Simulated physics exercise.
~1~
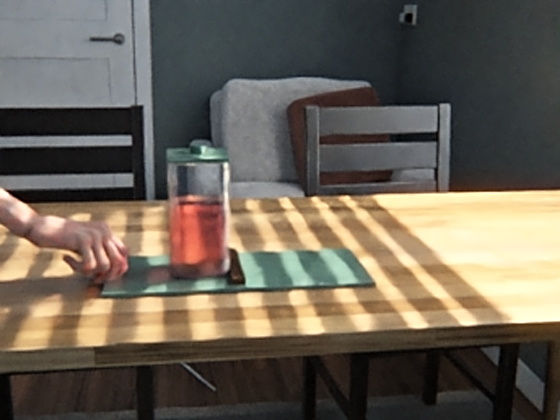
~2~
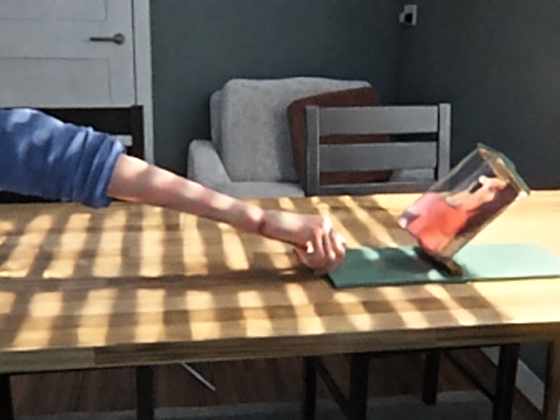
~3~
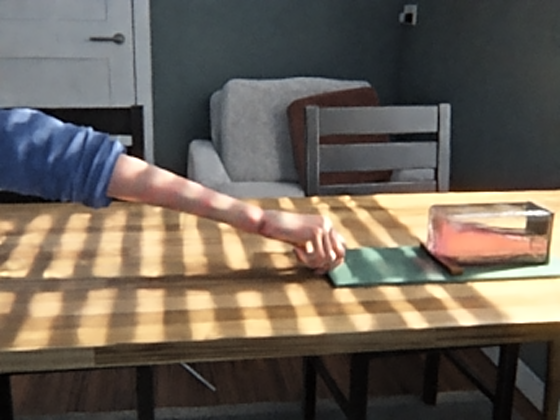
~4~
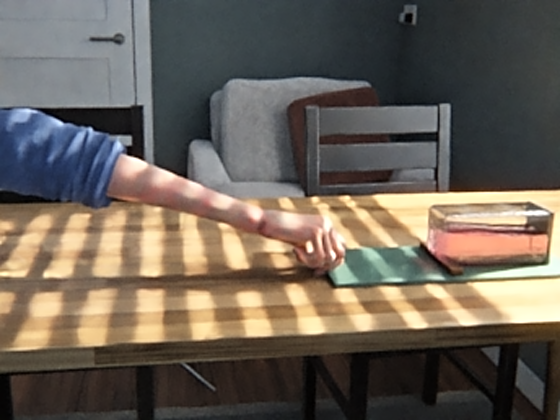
The footage shows a hand pushing a green board to the right along a wooden table with a capped clear container of reddish liquid standing on it. The board stops, and the container tips over to the right and ends lying on its side.
